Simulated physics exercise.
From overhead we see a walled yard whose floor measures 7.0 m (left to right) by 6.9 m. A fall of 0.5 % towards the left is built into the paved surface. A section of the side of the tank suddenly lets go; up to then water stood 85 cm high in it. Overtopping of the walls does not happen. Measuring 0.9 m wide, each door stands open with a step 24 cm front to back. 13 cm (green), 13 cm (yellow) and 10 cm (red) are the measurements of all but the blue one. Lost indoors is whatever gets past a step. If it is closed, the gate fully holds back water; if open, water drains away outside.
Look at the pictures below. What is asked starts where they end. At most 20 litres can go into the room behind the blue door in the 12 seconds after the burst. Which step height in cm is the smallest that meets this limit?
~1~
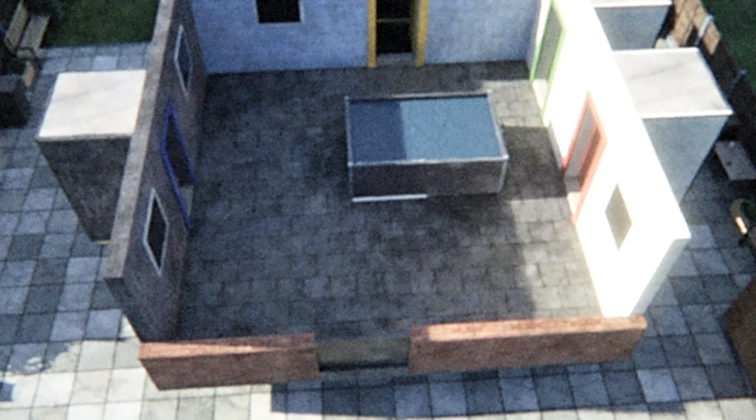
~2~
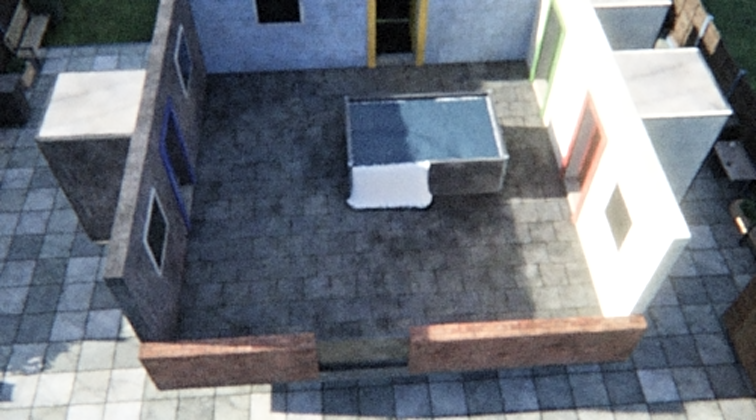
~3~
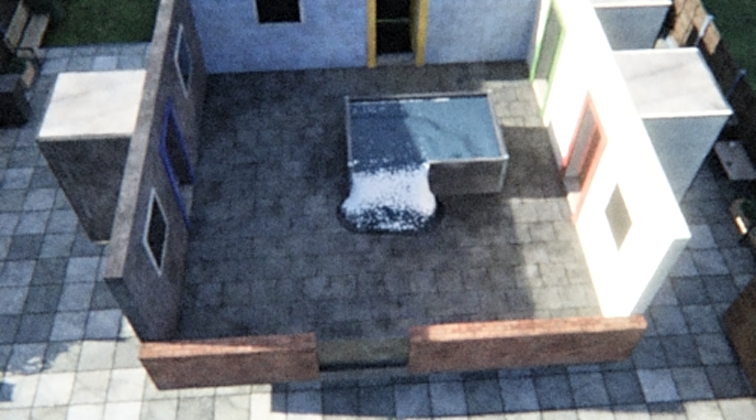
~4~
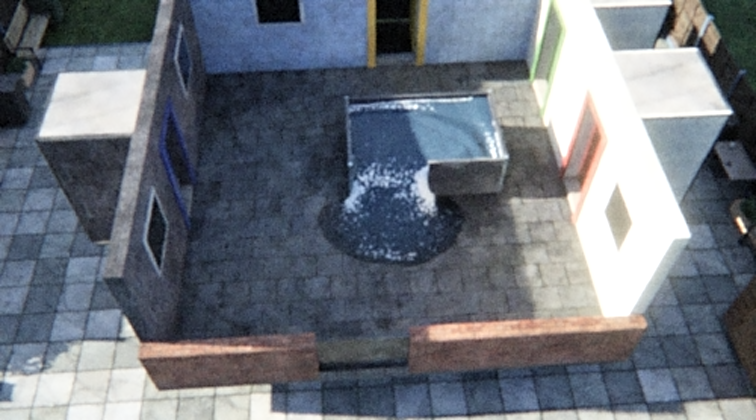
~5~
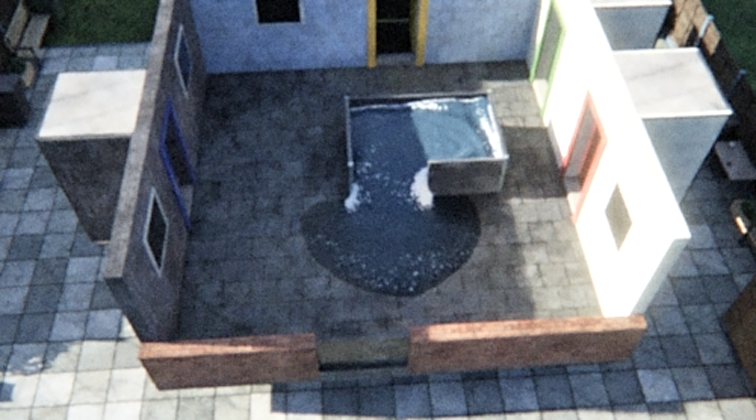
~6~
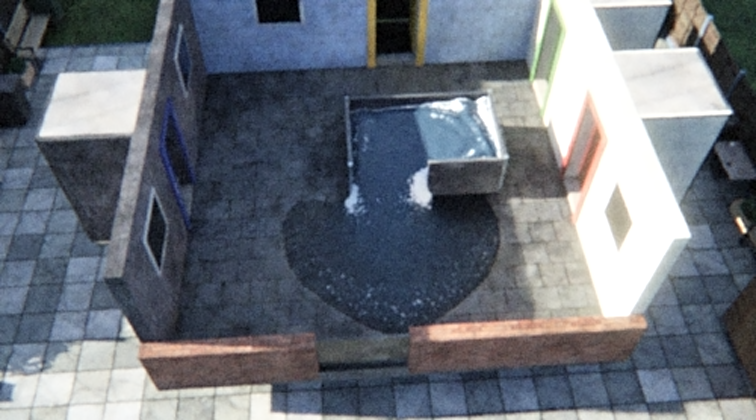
A height of roughly 6 cm.
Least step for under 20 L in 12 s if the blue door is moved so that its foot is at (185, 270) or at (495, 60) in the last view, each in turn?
You'd want roughly 14.0 cm there first, then roughly 11.5 cm.
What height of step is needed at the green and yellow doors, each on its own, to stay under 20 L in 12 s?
You'd want about 8.0 centimetres at green and about 10.5 centimetres at yellow.
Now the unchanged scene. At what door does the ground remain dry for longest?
That would be the yellow door.
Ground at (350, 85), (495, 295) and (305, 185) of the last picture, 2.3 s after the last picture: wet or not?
Listed order - unwetted, soaked through, unwetted.
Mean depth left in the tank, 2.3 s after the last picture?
Around 30 centimetres.
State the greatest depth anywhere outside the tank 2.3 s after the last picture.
Max depth: Near 42 cm.
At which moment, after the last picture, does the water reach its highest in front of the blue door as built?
Roughly 6.0 s.
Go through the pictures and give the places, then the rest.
The first frame shows the tank at (423, 130) is whole and still, 85 cm deep; the blue door at (179, 169) is dry.
In the second frame, water pours out at (390, 186) and has run 0.3 m, to (414, 208); about 11 cm deep outside, 85 cm at the back.
In the third frame, the front is at (403, 233), 0.9 m from the gap at (390, 186); 1.3 m2 of floor is wet, 84 cm left at the back.
In the fourth frame, the gap is at (390, 187), the front 1.5 m out at (393, 261); the back of the tank holds 78 cm.
In the fifth frame, water pours out at (390, 188) and has run 2.1 m, to (403, 293); about 8 cm deep outside, 72 cm at the back.
In the sixth frame, the front is at a hidden place, 2.8 m from the gap at (390, 187); 7.5 m2 of floor is wet, 73 cm left at the back; 2.0 m in a straight line remain to the blue door at (179, 169).
Then, 0.7 s after the last picture water covers 30 % of the floor, deepest (44 cm) near (377, 202); it has not reached the blue door.
Then, 2.3 s after the last picture water covers 40 % of the floor, deepest (42 cm) near (172, 367); it has not reached the blue door.
Then, 11.3 s after the last picture water covers 100 % of the floor, deepest (16 cm) near (316, 70); 7 cm at the blue door, 18 litres in over its 6 cm step.
At the blue door as built, the water peaked near 9 cm, 5.9 s after the last picture.
With a step of 4.5 cm, 40 litres would have come in within the 12 s; with 6.5 cm, 13 litres. So under 20 litres takes about 6 cm.
